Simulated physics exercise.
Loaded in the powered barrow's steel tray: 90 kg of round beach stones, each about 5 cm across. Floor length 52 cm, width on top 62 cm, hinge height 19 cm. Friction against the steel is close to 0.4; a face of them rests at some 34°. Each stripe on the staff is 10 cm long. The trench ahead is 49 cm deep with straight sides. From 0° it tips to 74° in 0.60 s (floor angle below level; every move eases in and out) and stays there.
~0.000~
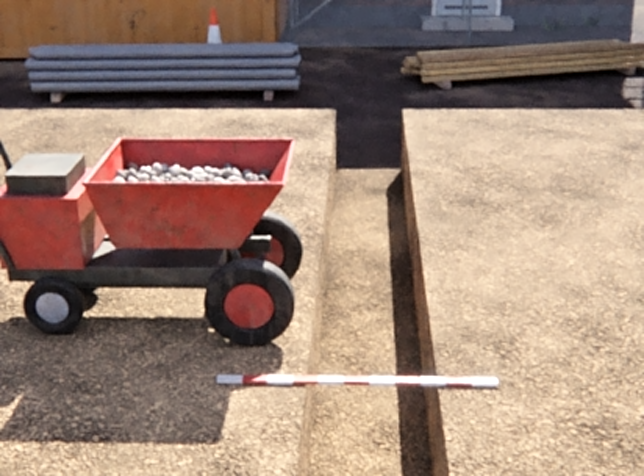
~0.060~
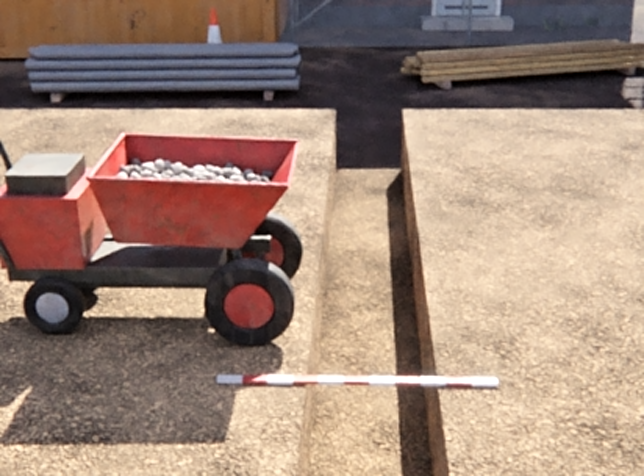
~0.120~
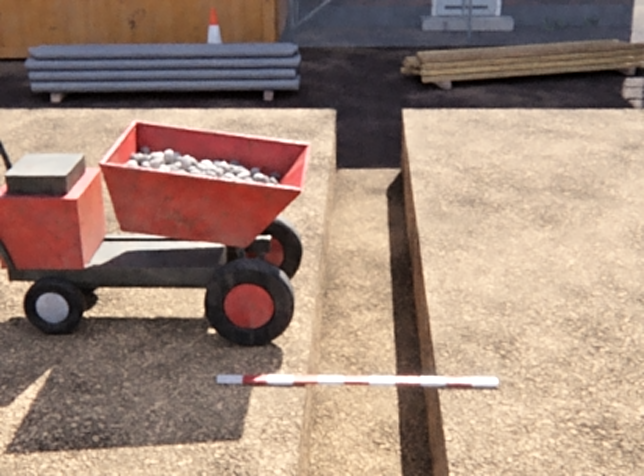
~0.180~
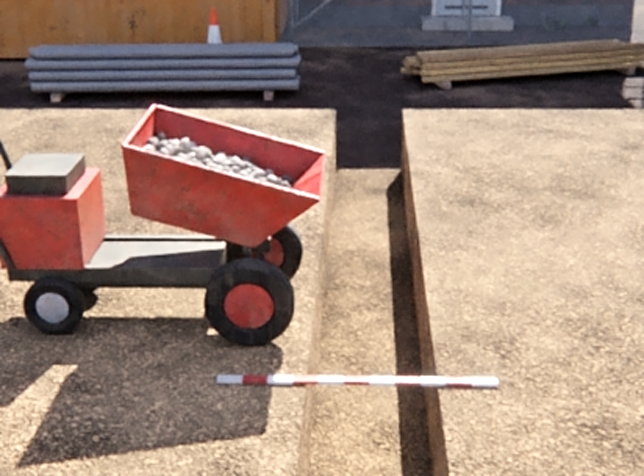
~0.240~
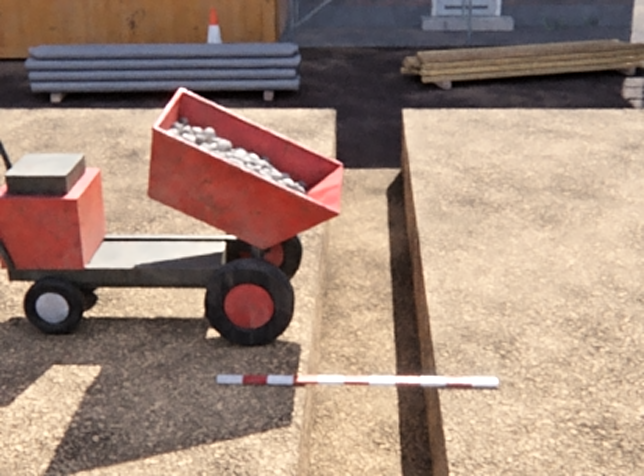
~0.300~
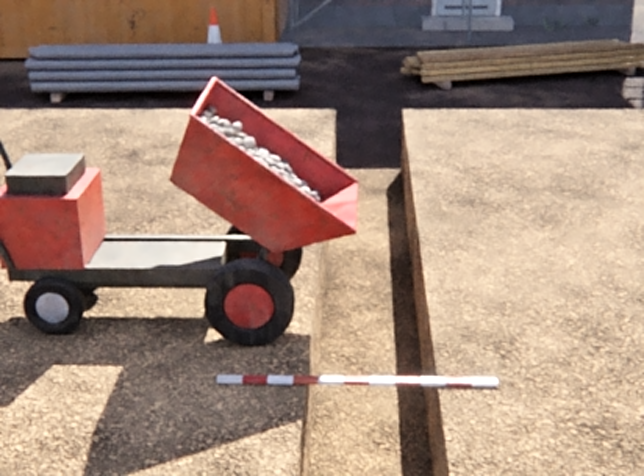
On a sunlit gravel yard beside a narrow trench, a small red powered barrow stood still while its tray of grey stones tilted steadily toward the right, its back end rising high.
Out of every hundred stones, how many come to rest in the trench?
Some 43 per cent of it.
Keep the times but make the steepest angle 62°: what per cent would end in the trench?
Then about 40 per cent.
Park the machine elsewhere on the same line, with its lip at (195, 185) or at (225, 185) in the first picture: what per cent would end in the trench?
About 100 and 95 per cent.
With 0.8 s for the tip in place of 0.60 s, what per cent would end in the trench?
Then about 50 per cent.
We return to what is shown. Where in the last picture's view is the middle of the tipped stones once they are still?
Their middle is at about (454, 313).
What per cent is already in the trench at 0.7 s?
Some 15 per cent.
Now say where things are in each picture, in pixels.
In the first picture, lip at (283, 185), floor tilted 0°, highest stones at (166, 174).
In the second picture, lip at (288, 187), floor tilted 2°, highest stones at (145, 172); the stones move at 0.5 m/s on average.
In the third picture, lip at (301, 191), floor tilted 8°, highest stones at (149, 162); the stones move at 1.0 m/s on average.
In the fourth picture, lip at (319, 200), floor tilted 16°, highest stones at (164, 146); the stones move at 1.3 m/s on average.
In the fifth picture, lip at (338, 214), floor tilted 26°, highest stones at (187, 132); the stones move at 1.5 m/s on average.
In the sixth picture, lip at (356, 233), floor tilted 37°, highest stones at (210, 122); the stones move at 1.6 m/s on average.
After 0.4 s the floor is at 62°; 100 % in the tray; the foremost stones are at (356, 247).
After 0.7 s the floor is at 74°; 71 % in the tray, 17 % in the trench, 12 % past the trench; the foremost stones are at (458, 314).
After 1.0 s the floor is at 74°; 11 % in the tray, 32 % in the trench, 57 % past the trench; the foremost stones are past the picture's edge.
After 3.0 s the floor is at 74°; 0 % in the tray, 43 % in the trench, 57 % past the trench; the foremost stones are past the picture's edge.
